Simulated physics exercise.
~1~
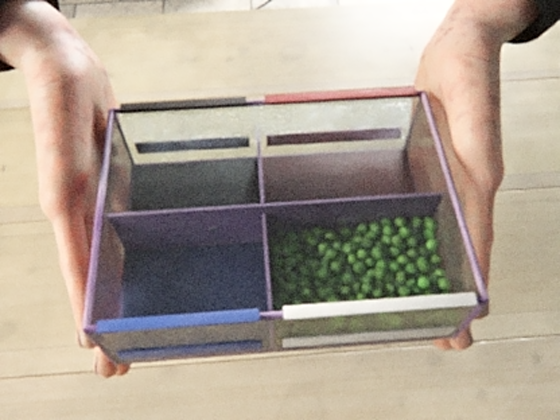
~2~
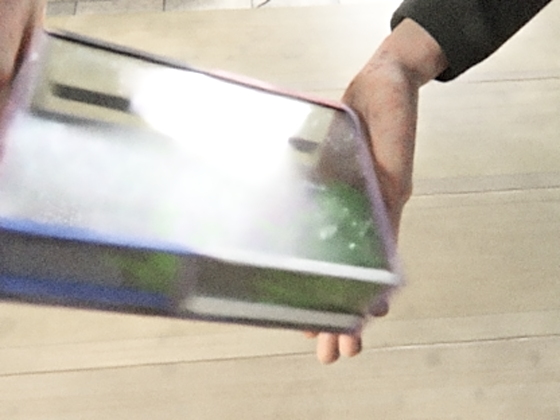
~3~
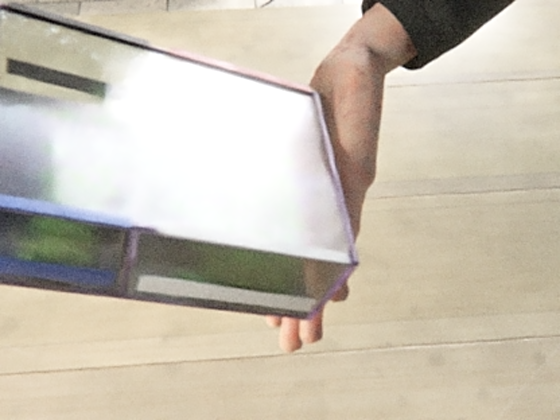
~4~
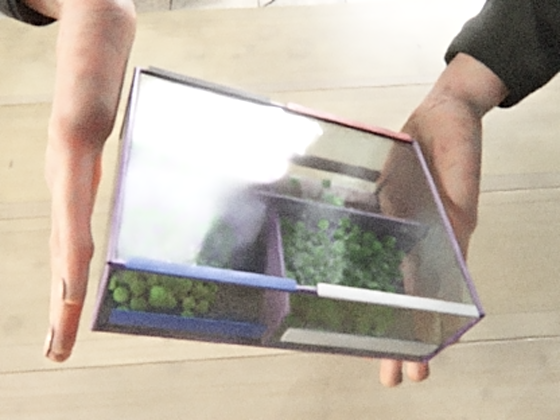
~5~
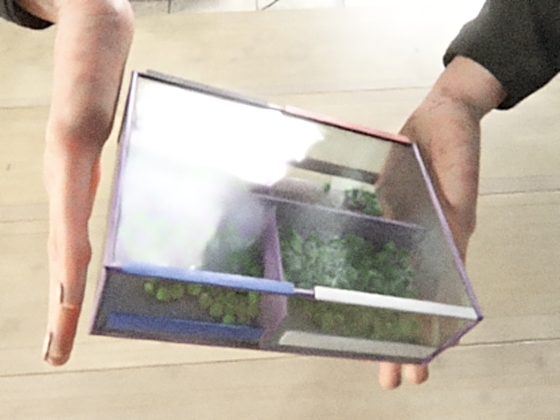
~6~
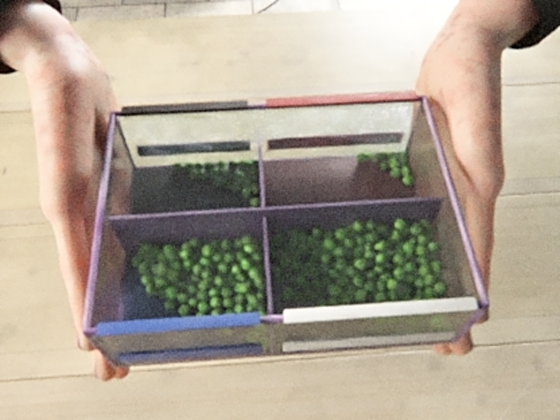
We see hands holding a clear, four-compartment box with green peas in the white-marked section; they swing it left and back while tilted, then level it, leaving most peas in the white and blue compartments and a few in the black and red ones.
